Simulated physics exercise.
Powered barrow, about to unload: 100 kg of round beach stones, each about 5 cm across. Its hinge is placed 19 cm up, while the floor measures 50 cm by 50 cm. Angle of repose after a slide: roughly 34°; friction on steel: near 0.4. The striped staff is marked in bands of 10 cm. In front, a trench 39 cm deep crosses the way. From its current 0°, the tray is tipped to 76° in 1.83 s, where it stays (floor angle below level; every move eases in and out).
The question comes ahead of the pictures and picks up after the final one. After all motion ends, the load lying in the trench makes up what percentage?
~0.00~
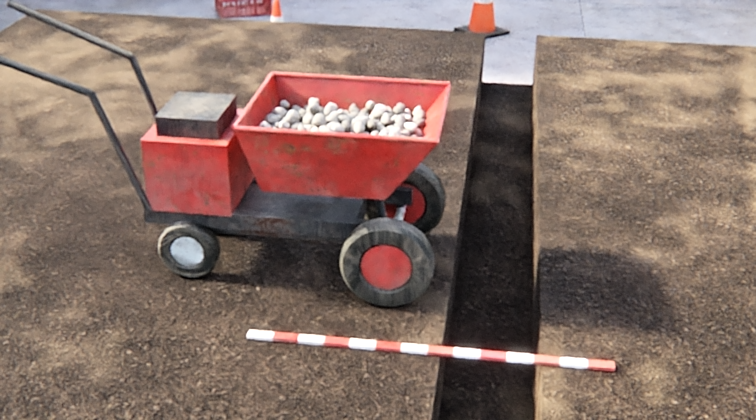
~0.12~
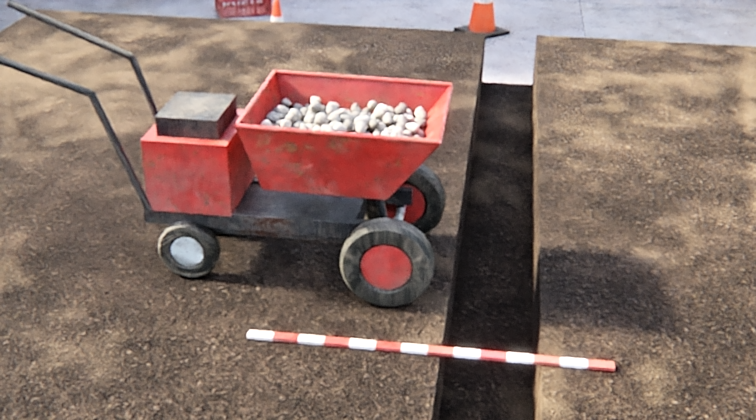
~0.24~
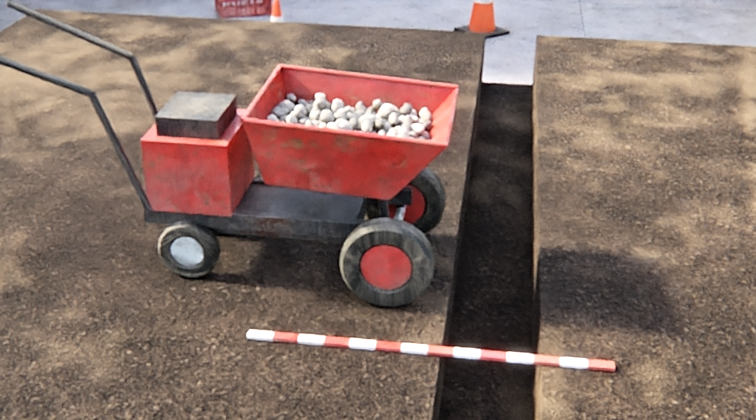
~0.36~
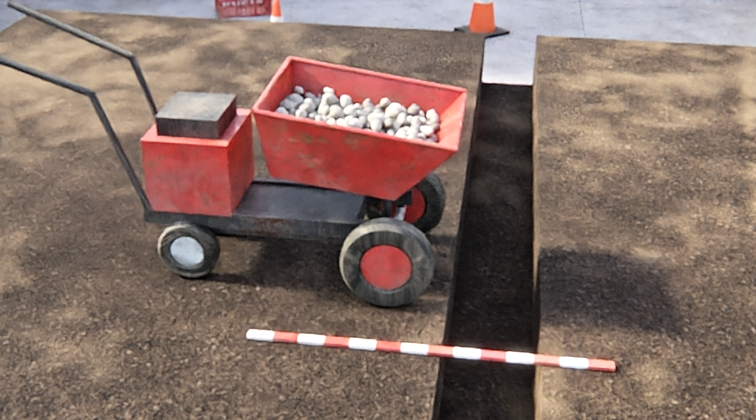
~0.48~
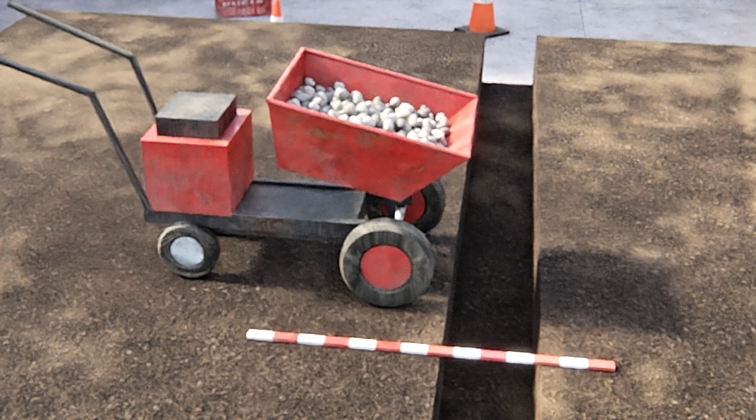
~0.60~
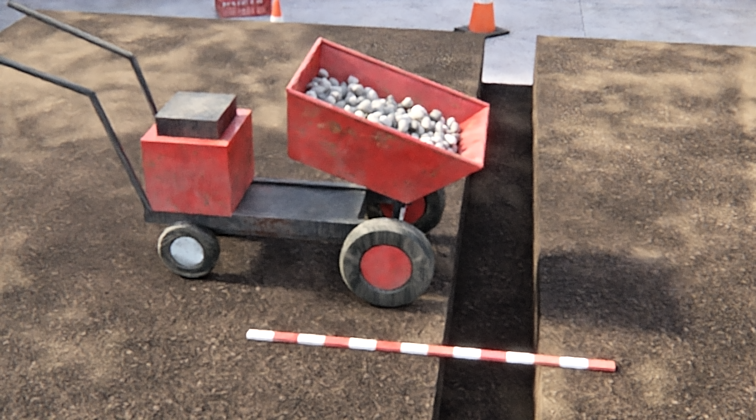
It makes up about 24 per cent.
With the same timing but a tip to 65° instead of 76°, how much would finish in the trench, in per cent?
In that case around 35 percent.
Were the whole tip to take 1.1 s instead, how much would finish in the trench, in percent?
Then some 20 per cent would.
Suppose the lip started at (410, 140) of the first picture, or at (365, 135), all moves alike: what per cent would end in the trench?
Some 50 and some 100 per cent, in that order.
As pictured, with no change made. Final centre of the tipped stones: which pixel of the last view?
Around (584, 278).
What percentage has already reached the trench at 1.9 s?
Close to 5 per cent has got there by then.
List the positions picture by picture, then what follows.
In the first picture, the tray is at 0°, its lip at (437, 142); the top of the load is at (348, 116).
In the second picture, the tray is at 1°, its lip at (440, 143); the top of the load is at (337, 114); the stones move at 0.1 m/s on average.
In the third picture, the tray is at 4°, its lip at (446, 145); the top of the load is at (328, 111); the stones move at 0.2 m/s on average.
In the fourth picture, the tray is at 8°, its lip at (456, 150); the top of the load is at (315, 104); the stones move at 0.3 m/s on average.
In the fifth picture, the tray is at 13°, its lip at (469, 157); the top of the load is at (320, 94); the stones move at 0.4 m/s on average.
In the sixth picture, the tray is at 19°, its lip at (482, 167); the top of the load is at (329, 87); the stones move at 0.5 m/s on average.
After 1.4 s the floor is at 64°; 97 % in the tray, 3 % past the trench; the foremost stones are at (566, 254).
After 1.9 s the floor is at 76°; 31 % in the tray, 4 % in the trench, 66 % past the trench; the foremost stones are at (703, 290).
After 2.3 s the floor is at 76°; 9 % in the tray, 10 % in the trench, 80 % past the trench; the foremost stones are at (749, 287).
After 4.2 s the floor is at 76°; 0 % in the tray, 24 % in the trench, 76 % past the trench; the foremost stones are at (753, 277).
